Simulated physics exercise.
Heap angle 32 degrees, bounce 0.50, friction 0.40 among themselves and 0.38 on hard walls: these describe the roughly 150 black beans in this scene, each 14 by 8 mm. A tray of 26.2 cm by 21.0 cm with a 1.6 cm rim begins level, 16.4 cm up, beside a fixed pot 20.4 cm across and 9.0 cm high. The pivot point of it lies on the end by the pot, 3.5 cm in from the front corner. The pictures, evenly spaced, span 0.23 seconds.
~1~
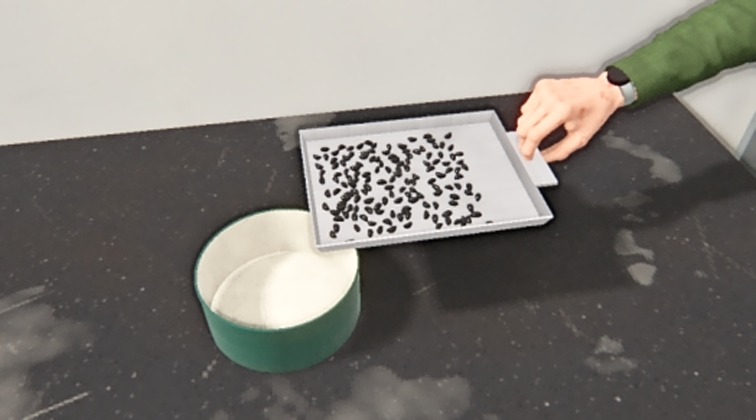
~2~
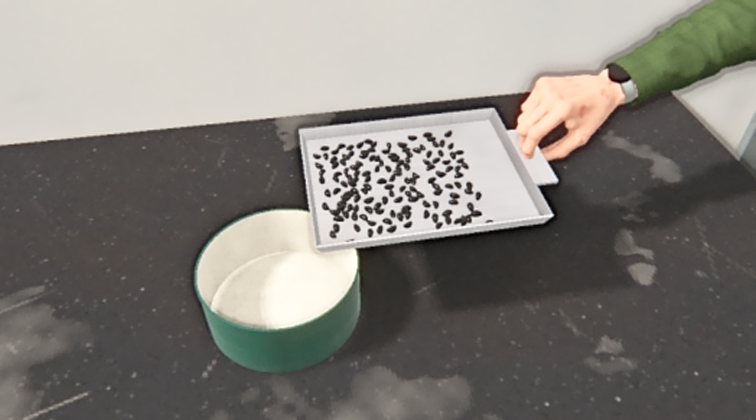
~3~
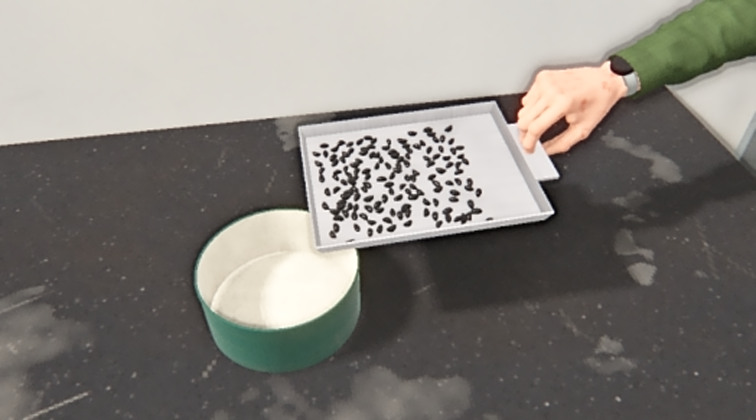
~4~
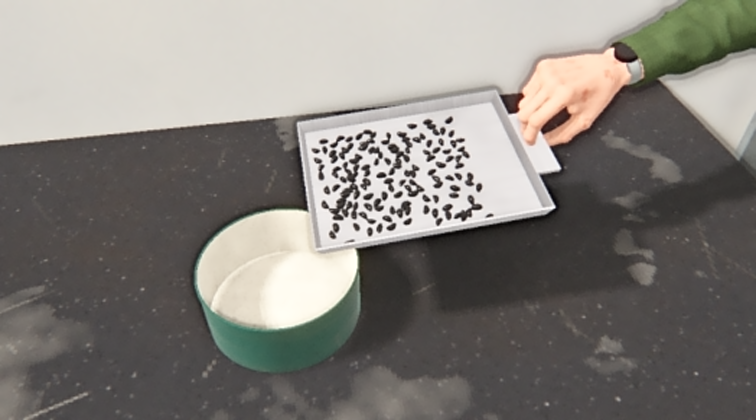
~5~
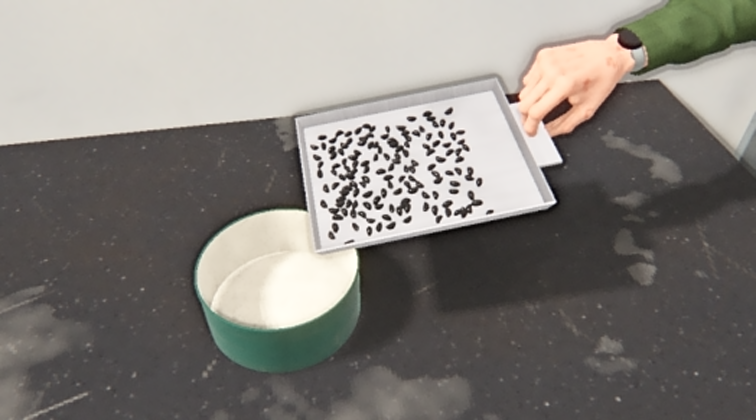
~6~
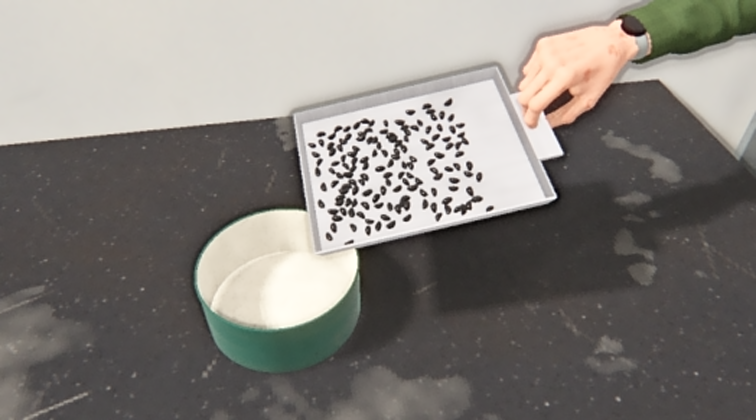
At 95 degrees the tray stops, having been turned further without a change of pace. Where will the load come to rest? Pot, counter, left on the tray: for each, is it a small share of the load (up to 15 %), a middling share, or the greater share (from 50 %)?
Pot: The greater share, counter: A middling share, left on the tray: A small share.
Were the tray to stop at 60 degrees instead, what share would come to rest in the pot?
Then about 45 per cent.
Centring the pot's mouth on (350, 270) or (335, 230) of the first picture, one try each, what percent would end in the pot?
That gives roughly 95 per cent and then 0 per cent.
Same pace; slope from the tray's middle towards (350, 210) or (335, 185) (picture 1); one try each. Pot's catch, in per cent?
Around 95 % for the first direction, around 75 % for the second.
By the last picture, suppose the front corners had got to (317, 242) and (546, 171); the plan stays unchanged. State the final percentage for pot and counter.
That works out as pot 70 and counter 30.
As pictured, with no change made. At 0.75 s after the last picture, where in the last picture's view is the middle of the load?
The middle of the load should be at about (320, 276) by then.
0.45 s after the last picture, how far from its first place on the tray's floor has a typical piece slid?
About 7 cm.
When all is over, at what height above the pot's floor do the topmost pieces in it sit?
Some 1.5 cm.
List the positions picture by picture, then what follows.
The first picture shows tray tilt 0 degrees, front corners at (320, 242) and (546, 214); middle of the pieces at (393, 179); pot at (278, 264).
The second picture shows tray tilt 1 degrees, front corners at (320, 242) and (546, 213); middle of the pieces at (393, 179).
The third picture shows tray tilt 3 degrees, front corners at (320, 243) and (547, 209); middle of the pieces at (393, 176).
The fourth picture shows tray tilt 6 degrees, front corners at (320, 245) and (547, 204), lowest corner left front; middle of the pieces at (392, 172).
The fifth picture shows tray tilt 10 degrees, front corners at (319, 246) and (548, 199), lowest corner left front; middle of the pieces at (392, 168).
The sixth picture shows tray tilt 14 degrees, front corners at (319, 248) and (549, 194), lowest corner left front; middle of the pieces at (391, 163); pot at (278, 264).
Then, 0.45 s after the last picture, tilt 53 degrees; the tray holds 100 %, the pot 0 %.
Then, 0.75 s after the last picture, tilt 78 degrees; the tray holds 45 %, the pot 30 %.
Then, 1.16 s after the last picture, tilt 95 degrees; the tray holds 0 %, the pot 75 %.
In the end, pot 75 %, counter 25 %, tray 0 %.
